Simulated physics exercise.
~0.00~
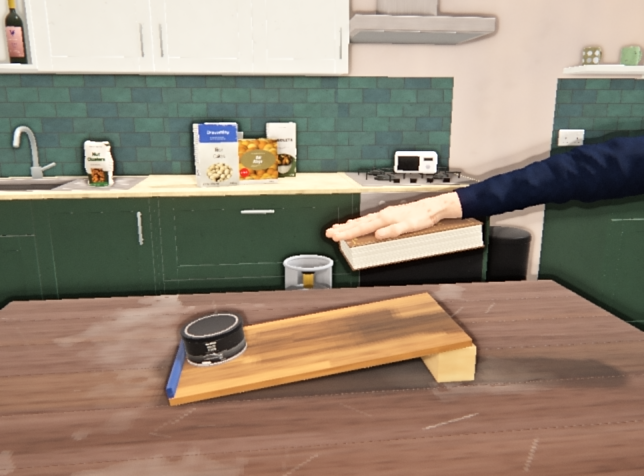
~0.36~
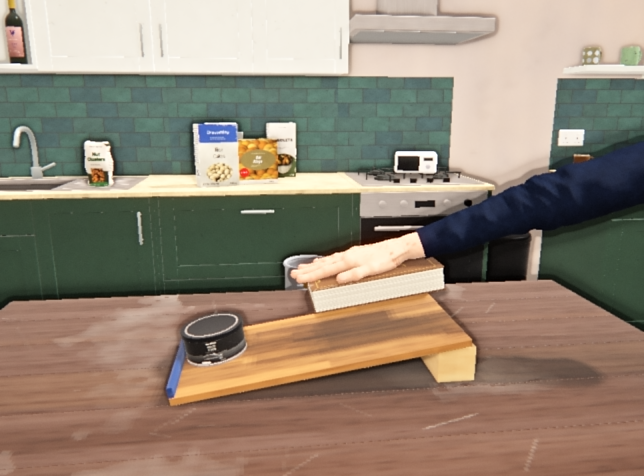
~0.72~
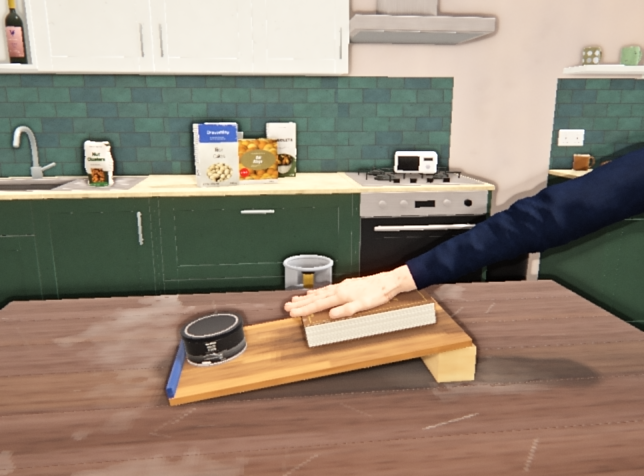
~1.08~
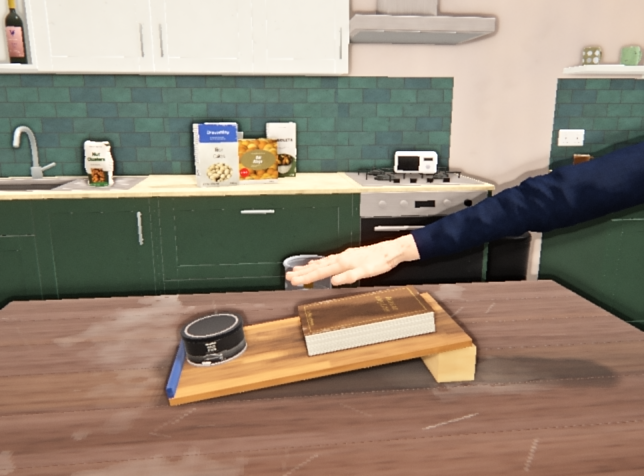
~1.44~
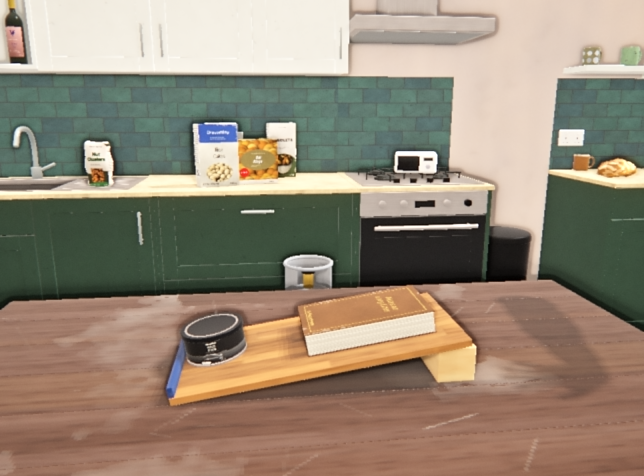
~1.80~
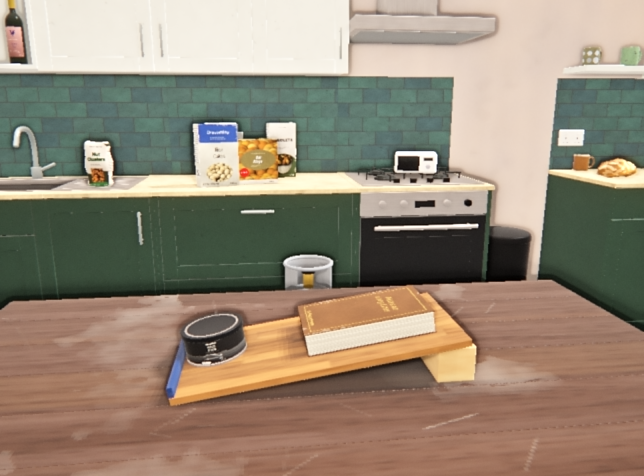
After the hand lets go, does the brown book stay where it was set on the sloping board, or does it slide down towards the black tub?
The brown book stays where it was set on the sloping board after the hand draws away.
